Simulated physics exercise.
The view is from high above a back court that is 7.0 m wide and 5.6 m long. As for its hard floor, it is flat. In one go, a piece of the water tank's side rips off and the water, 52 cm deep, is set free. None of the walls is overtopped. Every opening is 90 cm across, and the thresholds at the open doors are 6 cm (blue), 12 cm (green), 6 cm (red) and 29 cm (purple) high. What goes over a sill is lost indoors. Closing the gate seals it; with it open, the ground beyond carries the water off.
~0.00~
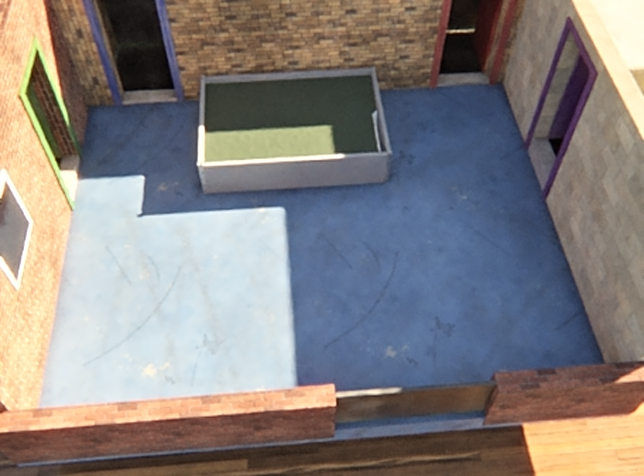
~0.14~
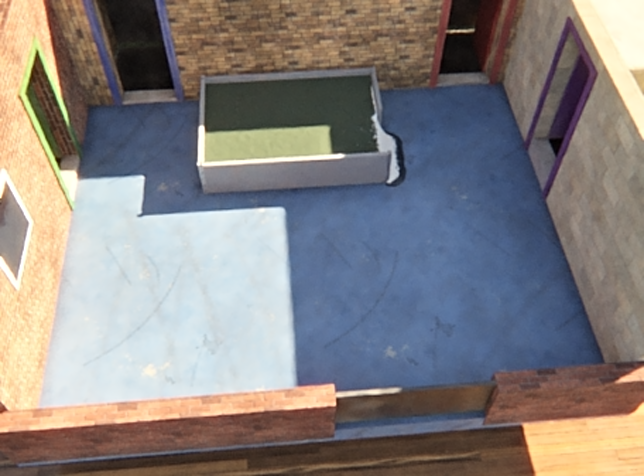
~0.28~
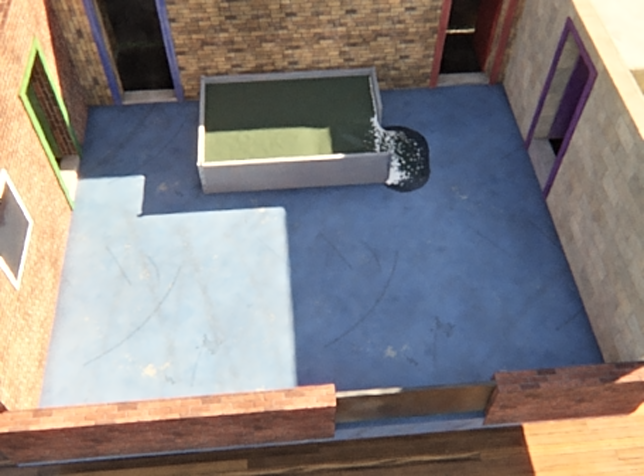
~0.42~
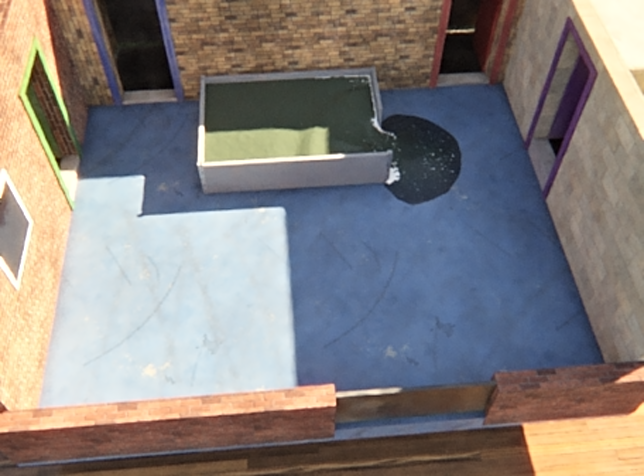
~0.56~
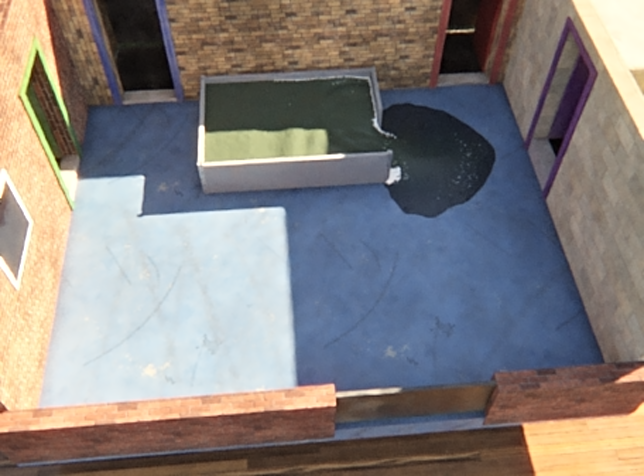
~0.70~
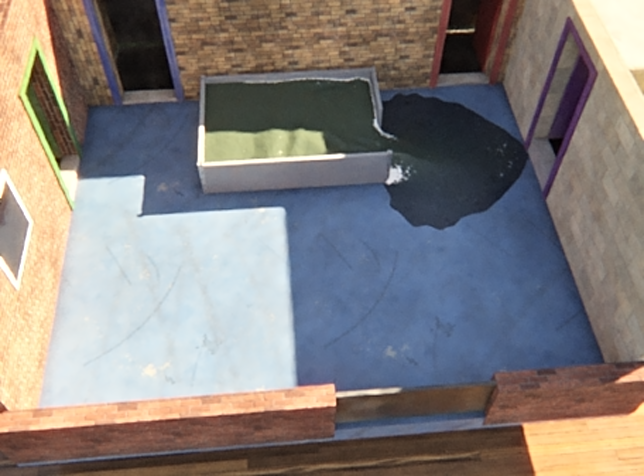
A grey-walled water tank breaks open at its right side and dark water spreads across the blue floor.
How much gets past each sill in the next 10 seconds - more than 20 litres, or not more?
At the blue door, not more. At the green door, not more. At the red door, more than 20 litres. At the purple door, not more.
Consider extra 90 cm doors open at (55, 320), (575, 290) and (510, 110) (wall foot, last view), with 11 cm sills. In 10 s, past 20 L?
In sequence the answers are less than that, less than that and more than that.
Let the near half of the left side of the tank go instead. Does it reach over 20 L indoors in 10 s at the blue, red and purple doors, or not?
Then blue would come out on the high side, red on the low side and purple on the low side.
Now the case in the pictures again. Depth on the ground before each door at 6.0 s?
Door by door in cm, blue shows 2, green shows 0, red shows 12, purple shows 16.
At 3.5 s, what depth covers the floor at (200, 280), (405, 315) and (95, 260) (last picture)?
Spot one 0 cm, spot two 0 cm, spot three 0 cm.
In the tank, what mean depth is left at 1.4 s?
I'd put the mean depth near 41 centimetres.
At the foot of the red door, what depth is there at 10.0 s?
Looks like about 8.0 cm at that spot.
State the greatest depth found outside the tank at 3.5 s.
Peak depth: Approx. 24 cm.
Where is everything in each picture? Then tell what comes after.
The first frame shows still water, 52 cm deep, in the water tank at (292, 118).
In the second frame, the front is at (397, 181), 0.5 m from the gap at (381, 150); 0.2 m2 of floor is under water; 52 cm left at the back of the water tank.
In the third frame, water pours out at (381, 151) and has run 0.8 m, to (419, 139); typically 8 cm deep outside, 52 cm at the water tank's back.
In the fourth frame, the front is at (450, 140), 1.2 m from the gap at (381, 152); 1.4 m2 of floor is under water; 52 cm left at the back of the water tank.
In the fifth frame, the front is at (489, 157), 1.7 m from the gap at (381, 151); 2.4 m2 of floor is under water; 52 cm left at the back of the water tank.
In the sixth frame, the front is at (521, 158), 2.2 m from the gap at (381, 151); 3.5 m2 of floor is under water; 52 cm left at the back of the water tank.
After 1.4 s water covers 20 % of the floor and is deepest (27 cm) near (397, 160); blue door not reached, green door not reached, red door 3 cm at the sill, 0 L in, purple door 25 cm at the sill, 0 L in.
After 2.2 s water covers 25 % of the floor and is deepest (28 cm) near (514, 162); blue door not reached, green door not reached, red door 13 cm at the sill, 5 L in, purple door 24 cm at the sill, 0 L in.
After 3.5 s water covers 30 % of the floor and is deepest (24 cm) near (607, 388); blue door not reached, green door not reached, red door 15 cm at the sill, 69 L in, purple door 21 cm at the sill, 0 L in.
After 6.0 s water covers 60 % of the floor and is deepest (18 cm) near (525, 161); blue door 2 cm at the sill, 0 L in, green door not reached, red door 12 cm at the sill, 164 L in, purple door 16 cm at the sill, 0 L in.
After 10.0 s water covers 90 % of the floor and is deepest (12 cm) near (535, 187); blue door 2 cm at the sill, 0 L in, green door 6 cm at the sill, 0 L in, red door 8 cm at the sill, 227 L in, purple door 11 cm at the sill, 0 L in.
